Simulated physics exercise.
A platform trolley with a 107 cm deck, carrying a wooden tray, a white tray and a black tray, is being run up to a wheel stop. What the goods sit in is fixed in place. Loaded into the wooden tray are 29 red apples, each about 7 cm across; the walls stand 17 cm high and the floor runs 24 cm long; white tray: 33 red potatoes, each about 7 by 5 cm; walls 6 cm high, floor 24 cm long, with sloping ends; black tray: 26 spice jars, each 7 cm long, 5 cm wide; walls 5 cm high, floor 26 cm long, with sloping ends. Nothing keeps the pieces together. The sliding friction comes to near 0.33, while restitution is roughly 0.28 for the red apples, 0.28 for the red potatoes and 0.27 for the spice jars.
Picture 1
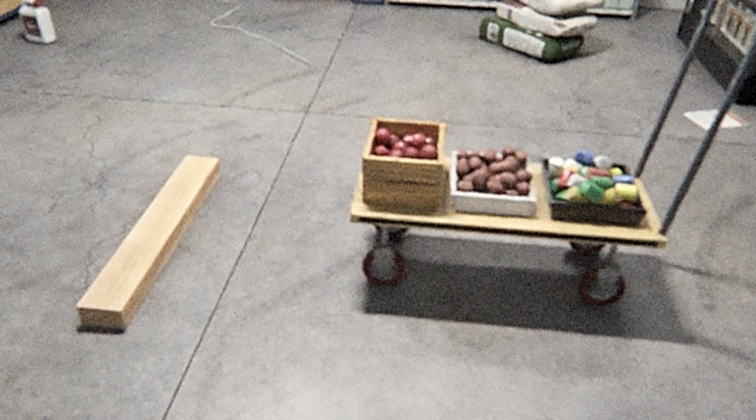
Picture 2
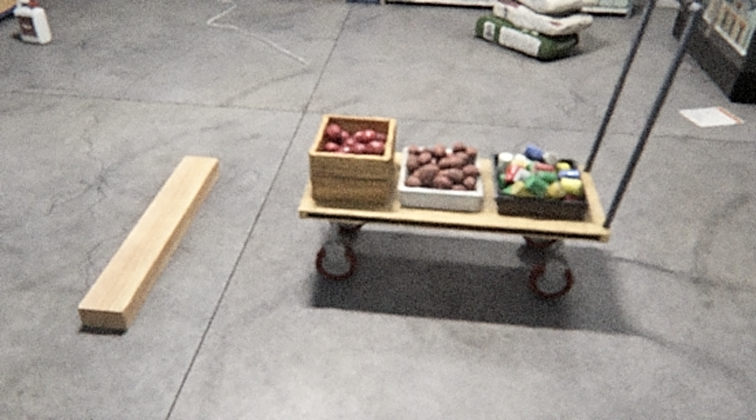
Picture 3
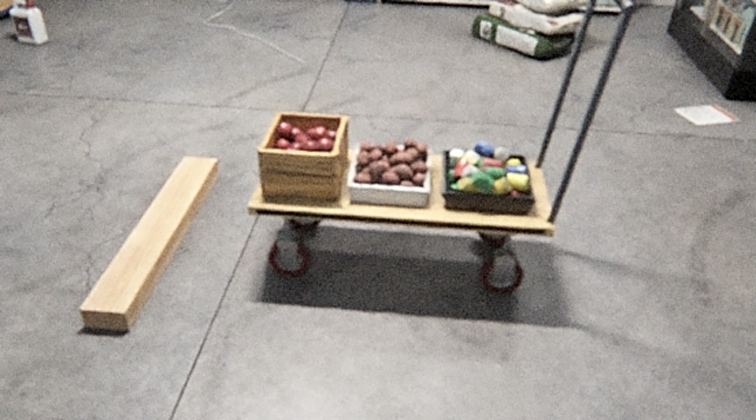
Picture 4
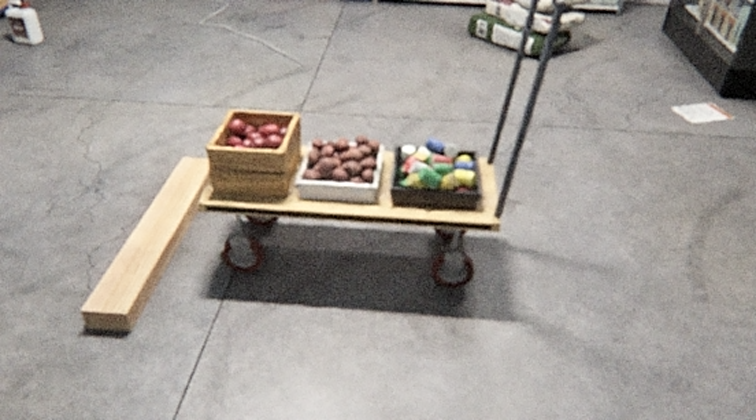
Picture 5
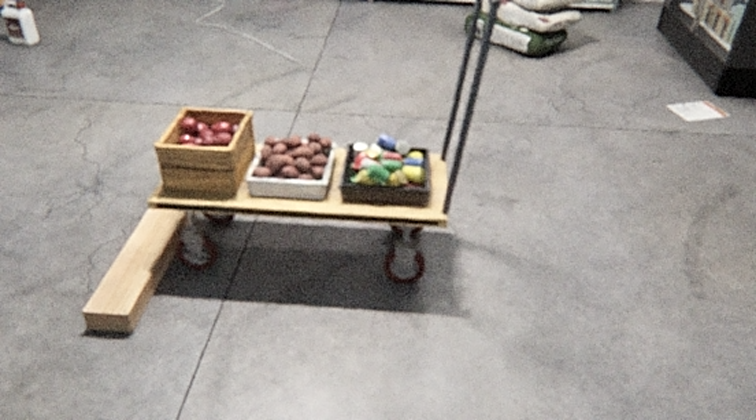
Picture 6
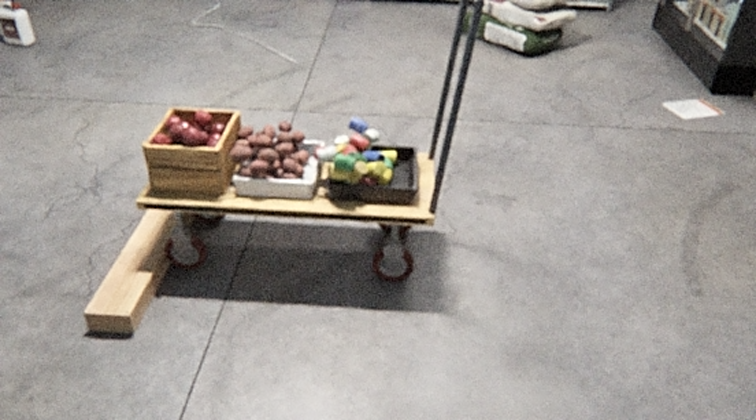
Trolley carrying red apples, potatoes and colourful jars rolling left to a wooden beam, the potatoes and jars lurching leftward in their trays.
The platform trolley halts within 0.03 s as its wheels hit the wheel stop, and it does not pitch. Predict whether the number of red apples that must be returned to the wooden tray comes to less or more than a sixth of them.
It comes to less than a sixth.
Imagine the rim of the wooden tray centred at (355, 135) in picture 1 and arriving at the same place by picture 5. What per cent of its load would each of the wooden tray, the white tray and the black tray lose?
In that case you'd see wooden tray at 0, white tray at 20 and black tray at 40 percent.
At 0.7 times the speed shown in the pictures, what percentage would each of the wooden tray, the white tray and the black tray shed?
Then the wooden tray sheds 0 per cent, the white tray 20 per cent, and the black tray 40 per cent.
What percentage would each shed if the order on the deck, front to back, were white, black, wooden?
In that case wooden tray 10, white tray 50, black tray 50 per cent.
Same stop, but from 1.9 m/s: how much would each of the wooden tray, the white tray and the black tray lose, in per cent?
In that case the wooden tray sheds 0 per cent of its load, the white tray 20 per cent, and the black tray 40 per cent.
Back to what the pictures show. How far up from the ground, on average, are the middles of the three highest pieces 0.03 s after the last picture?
Close to 58 cm up.
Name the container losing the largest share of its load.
Result: Black tray.
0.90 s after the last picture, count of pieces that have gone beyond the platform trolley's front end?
I'd put it at some 3 pieces.
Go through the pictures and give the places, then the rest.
In the first picture (places track the rim corner closest to us here; the camera moves round a little), wooden tray (439, 162); black tray (644, 209); 78 cm to go; all still inside.
In the second picture, wooden tray (384, 158); black tray (587, 203); 60 cm to go.
In the third picture, wooden tray (332, 155); black tray (533, 198); 41 cm to go.
In the fourth picture, wooden tray (279, 152); black tray (479, 193); 23 cm to go.
In the fifth picture, wooden tray (227, 149); black tray (427, 189); 5 cm to go.
In the sixth picture, wooden tray (215, 149); black tray (414, 188); stopped; 5 out, the lowest potato at (242, 146).
Then, 0.03 s after the last picture, the wooden tray has all 29, the white tray is down by 5 of 33 and the black tray is down by 5 of 26.
Then, 0.16 s after the last picture, the wooden tray is down by 1 of 29, the white tray is down by 8 of 33 and the black tray is down by 12 of 26.
Then, 0.38 s after the last picture, the wooden tray is down by 2 of 29, the white tray is down by 11 of 33 and the black tray is down by 13 of 26.
Final count (0.90 s after the last picture), the wooden tray is down by 2 of 29, the white tray is down by 12 of 33 and the black tray is down by 13 of 26. Asked share, 2 of 29, 7 per cent.
